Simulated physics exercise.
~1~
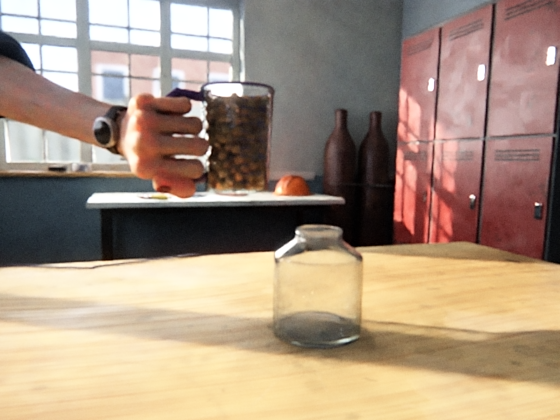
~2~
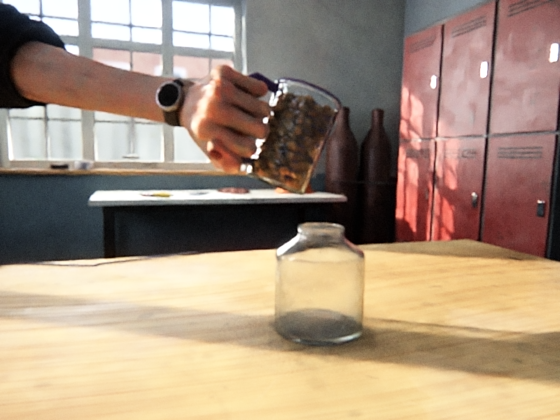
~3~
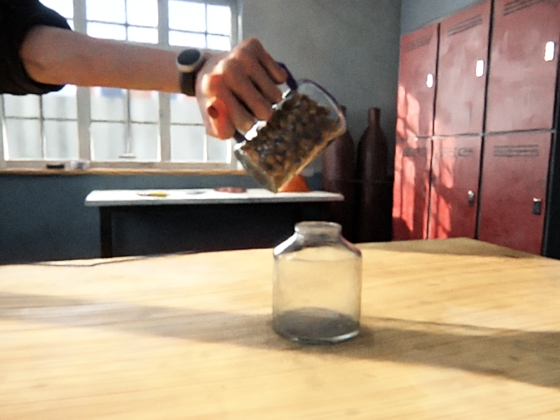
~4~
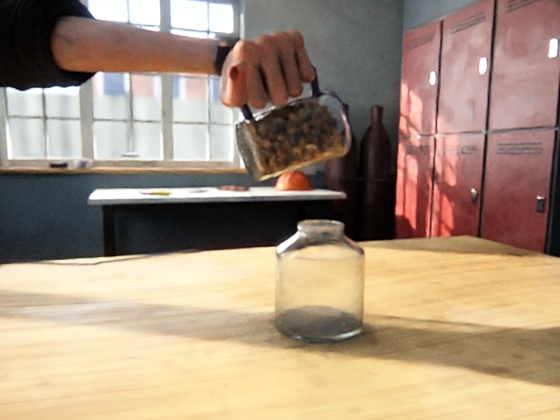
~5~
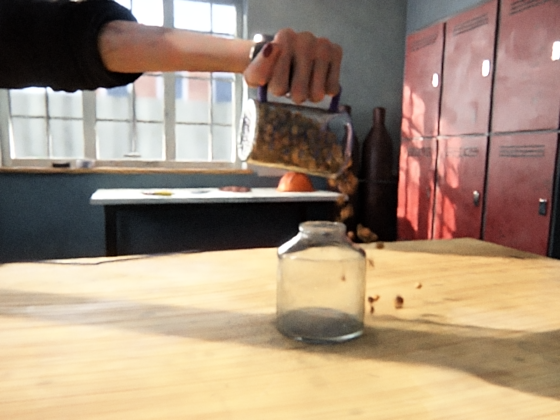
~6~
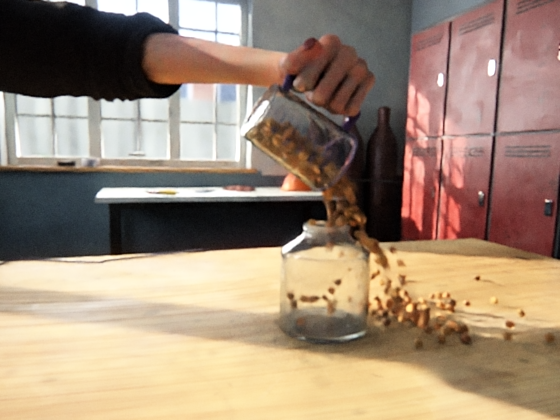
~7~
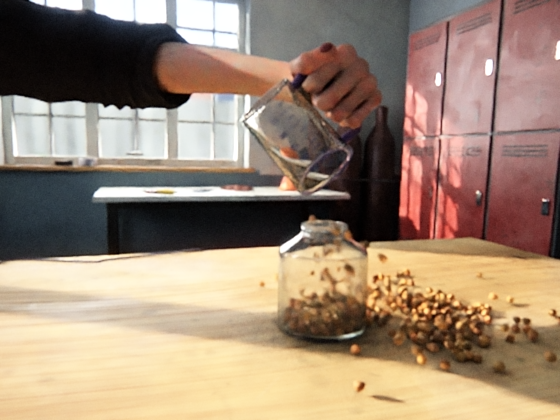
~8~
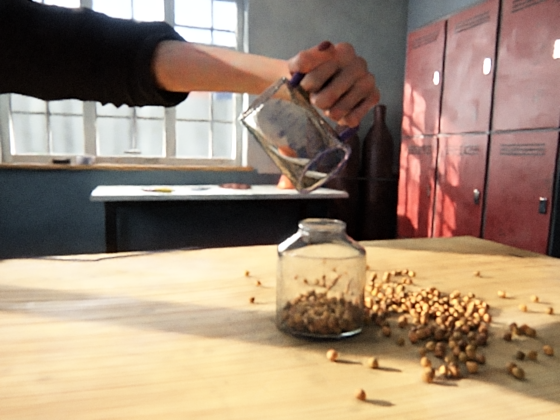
On a wooden table, a hand tips chickpeas from a clear cup, most missing the jar.
